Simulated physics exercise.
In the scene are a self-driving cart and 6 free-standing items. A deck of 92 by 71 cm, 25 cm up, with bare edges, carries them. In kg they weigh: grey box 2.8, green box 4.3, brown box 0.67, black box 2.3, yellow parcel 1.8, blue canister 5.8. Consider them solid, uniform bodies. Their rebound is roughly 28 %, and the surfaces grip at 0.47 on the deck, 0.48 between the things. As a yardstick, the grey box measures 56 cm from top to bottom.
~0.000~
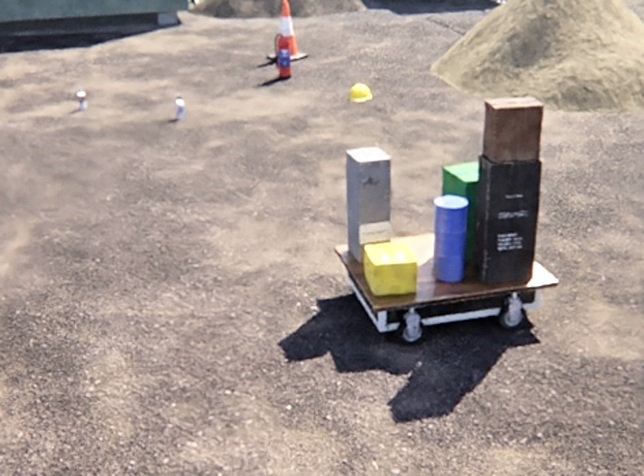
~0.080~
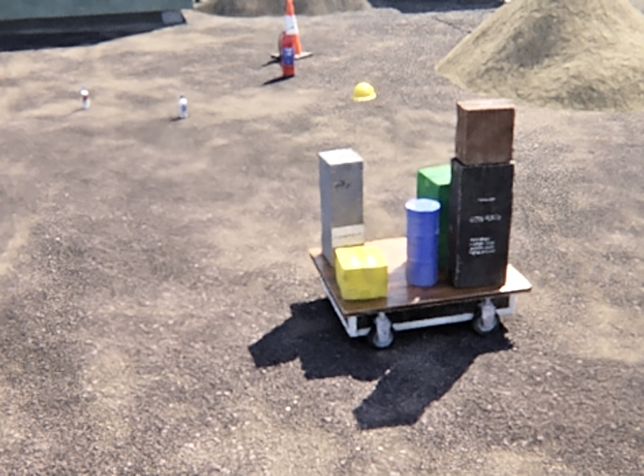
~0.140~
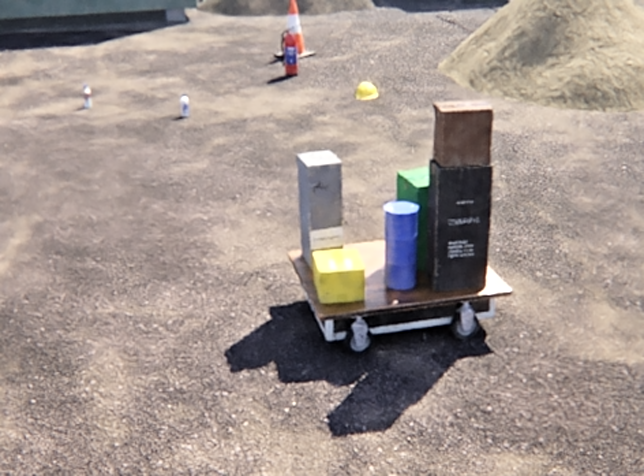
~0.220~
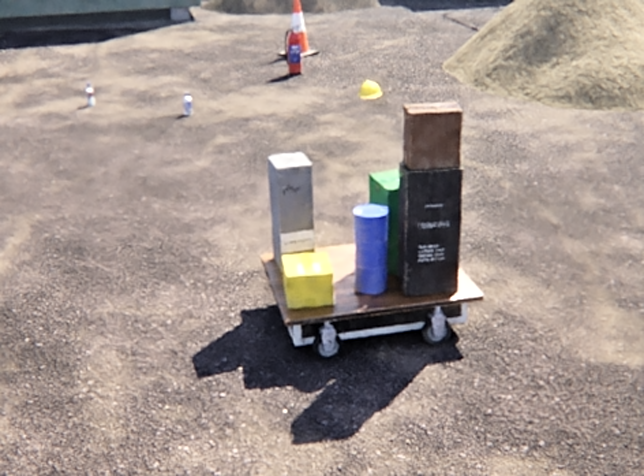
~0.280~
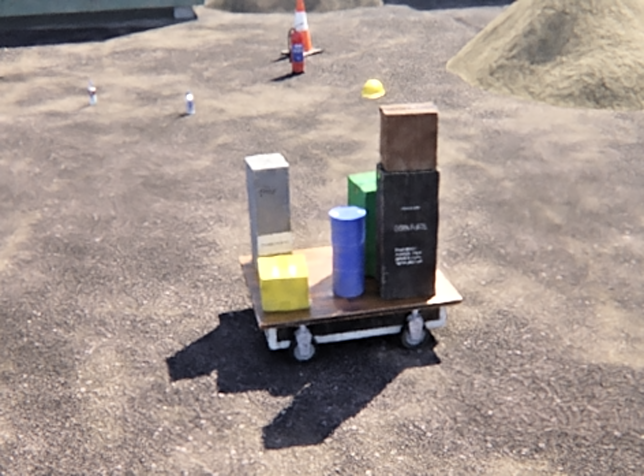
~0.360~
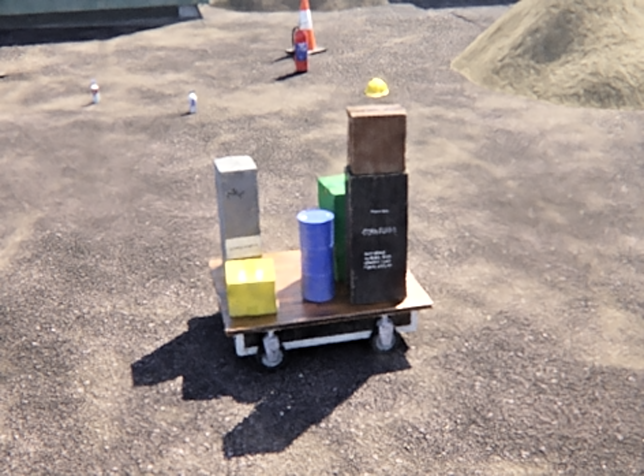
A flat cart carrying grey, green, brown, black and yellow boxes and a blue canister rolled steadily leftward and slightly nearer across gravelly ground, past a traffic cone, yellow hard hat and sandy mound.
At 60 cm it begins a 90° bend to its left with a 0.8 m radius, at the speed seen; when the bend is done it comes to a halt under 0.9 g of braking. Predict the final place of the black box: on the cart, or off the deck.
Final place: On the cart.
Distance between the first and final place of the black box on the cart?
It ends about 56 centimetres from where it started.
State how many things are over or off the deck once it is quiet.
All told, 6.
After 0.66 s, cart 125 cm along, turned 36°; grey box now off the deck; black box leaning 4° near (290, 252); blue canister leaning 30°.
After 0.96 s, cart 182 cm along, turned 77°; yellow parcel now off the deck; black box leaning 25° near (221, 290); blue canister on its side.
After 1.36 s, cart 236 cm along, turned 90°, stopped; green box, brown box and blue canister now off the deck; black box leaning 41° near (202, 380).
After 1.76 s, cart 236 cm along, turned 90°, stopped; black box on its side.
At rest (2.3 s), off the deck, grey box, green box, brown box, yellow parcel and blue canister; tipped over on the cart, black box.
